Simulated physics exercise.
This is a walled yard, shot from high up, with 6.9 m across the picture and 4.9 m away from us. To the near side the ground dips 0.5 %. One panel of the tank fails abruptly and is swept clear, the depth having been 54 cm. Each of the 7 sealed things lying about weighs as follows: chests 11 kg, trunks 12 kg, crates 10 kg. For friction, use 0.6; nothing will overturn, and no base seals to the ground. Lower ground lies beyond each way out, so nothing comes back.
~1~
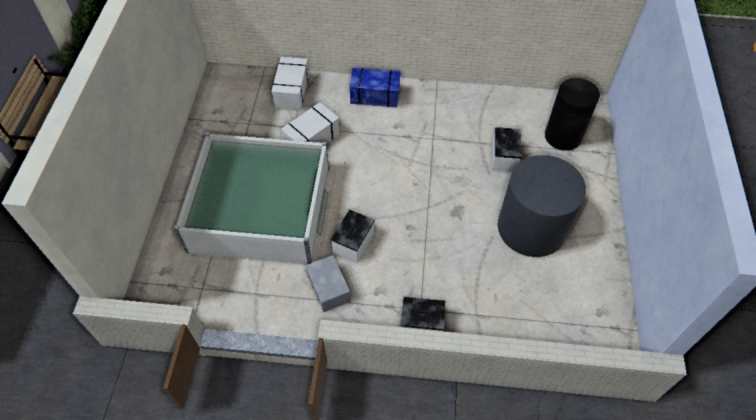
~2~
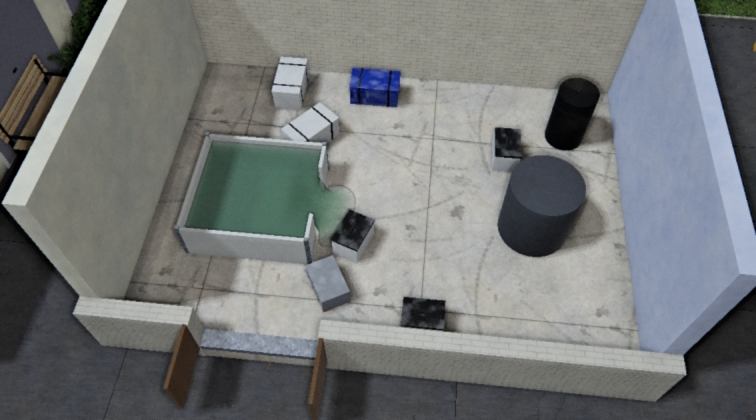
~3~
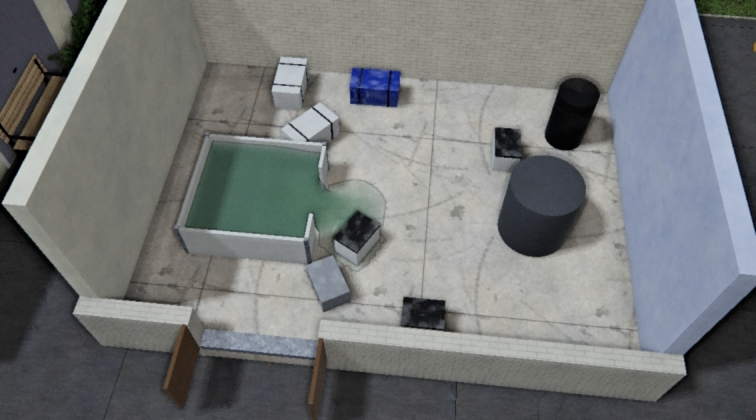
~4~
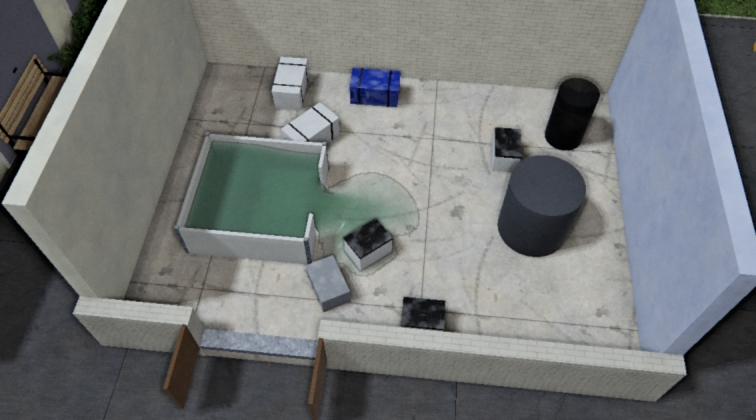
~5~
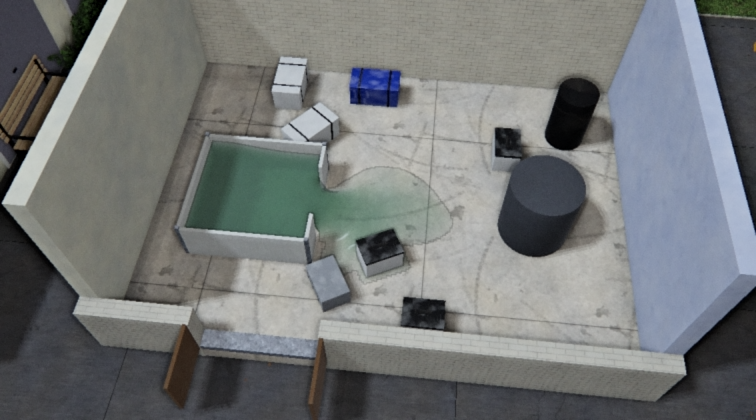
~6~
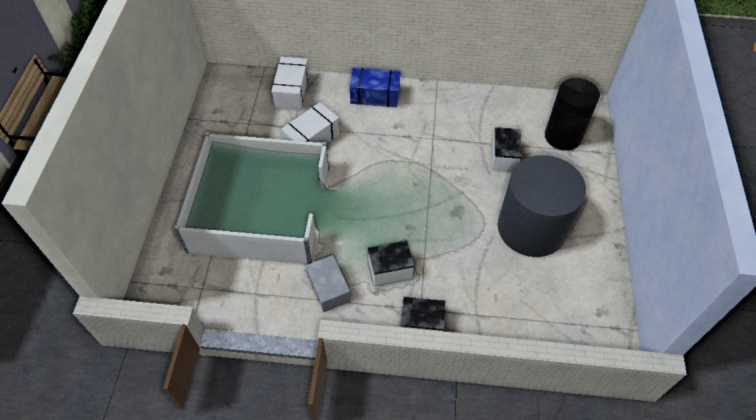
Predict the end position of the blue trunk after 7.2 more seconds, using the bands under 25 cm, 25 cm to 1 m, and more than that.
Steady.
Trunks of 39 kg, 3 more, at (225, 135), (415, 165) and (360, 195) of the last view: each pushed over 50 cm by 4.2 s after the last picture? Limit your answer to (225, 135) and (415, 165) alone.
Well, the first one is lower and the other lower.
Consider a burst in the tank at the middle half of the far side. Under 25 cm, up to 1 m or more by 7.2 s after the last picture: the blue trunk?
Result: Blue trunk displaced far.
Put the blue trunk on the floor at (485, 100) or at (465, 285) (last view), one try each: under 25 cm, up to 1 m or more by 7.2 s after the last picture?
From the first place it goes well off; from the second it goes well off.
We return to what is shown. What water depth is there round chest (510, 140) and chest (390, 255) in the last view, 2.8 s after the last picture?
Close to 6 and 5 centimetres.
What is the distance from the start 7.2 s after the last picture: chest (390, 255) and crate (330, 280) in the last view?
The first ends 250 cm from its start, the second 0 cm.
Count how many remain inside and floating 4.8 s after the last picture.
I'd say 3 of them.
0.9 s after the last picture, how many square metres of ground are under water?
I'd put it close to 14 m2.
Then, 0.9 s after the last picture the blue trunk is near (375, 79), 0.0 m from its start, aground; 0 of 7 are out; 0 afloat.
Then, 2.8 s after the last picture the blue trunk is near (375, 79), 0.0 m from its start, aground; 0 of 7 are out; 0 afloat.
Then, 4.8 s after the last picture the blue trunk is near (375, 79), 0.0 m from its start, aground; 0 of 7 are out; 3 afloat.
Then, 7.2 s after the last picture the blue trunk is near (373, 80), 0.0 m from its start, aground; 0 of 7 are out; 2 afloat.
